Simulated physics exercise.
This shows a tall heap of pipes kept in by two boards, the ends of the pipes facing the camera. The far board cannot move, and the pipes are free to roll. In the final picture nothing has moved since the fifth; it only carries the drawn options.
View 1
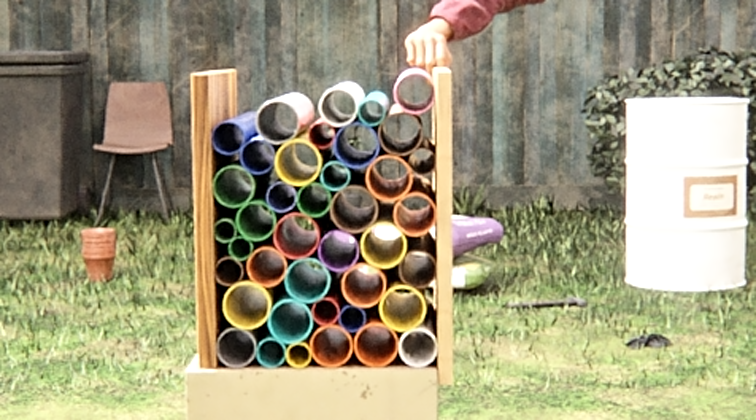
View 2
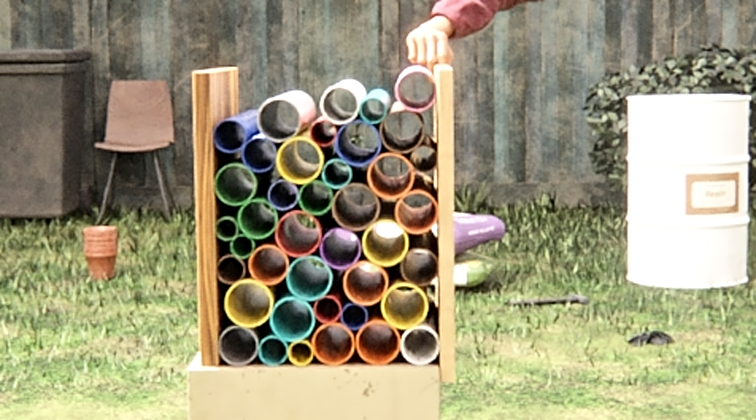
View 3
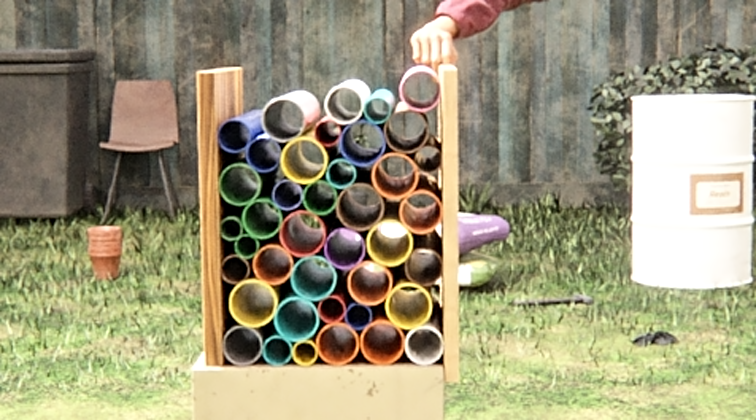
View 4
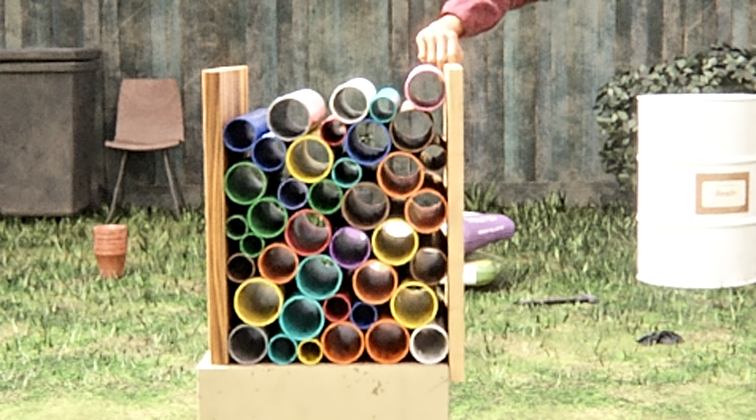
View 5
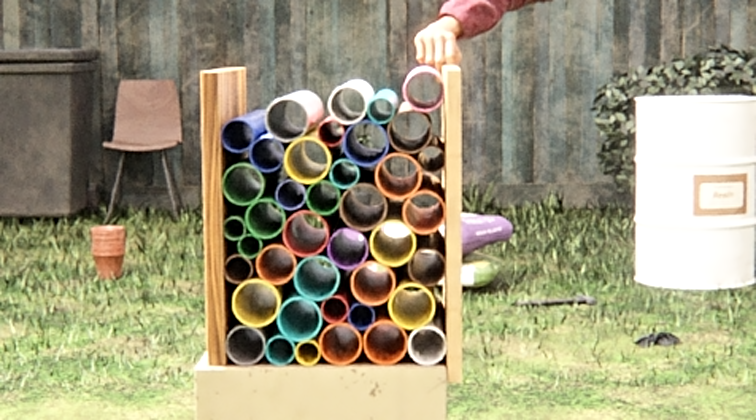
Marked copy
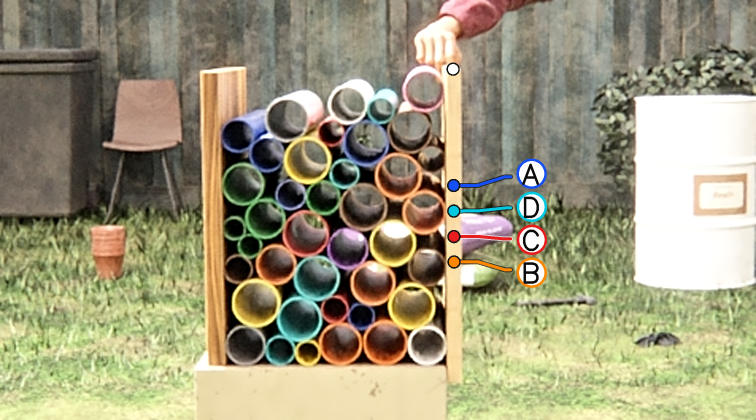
In a grassy yard, a hand rests on the right board beside stacked, motionless pipes.
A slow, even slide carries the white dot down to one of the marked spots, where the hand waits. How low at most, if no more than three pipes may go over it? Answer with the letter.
The answer is mark A.
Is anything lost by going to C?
At C: Yes.
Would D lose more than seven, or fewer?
Fewer than seven.
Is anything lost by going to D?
At D: Yes.
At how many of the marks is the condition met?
One of the four.
On the marked copy, A at (454, 185); B at (454, 262); C at (454, 237); D at (454, 211); the white dot at (453, 69).
With A. Early on, top of the board (446, 121).
Further on, top of the board (446, 181).
At the end, top of the board (446, 185), three out over the board.
As for the rest, B more than three out over the board; C more than three out over the board; D four out over the board.
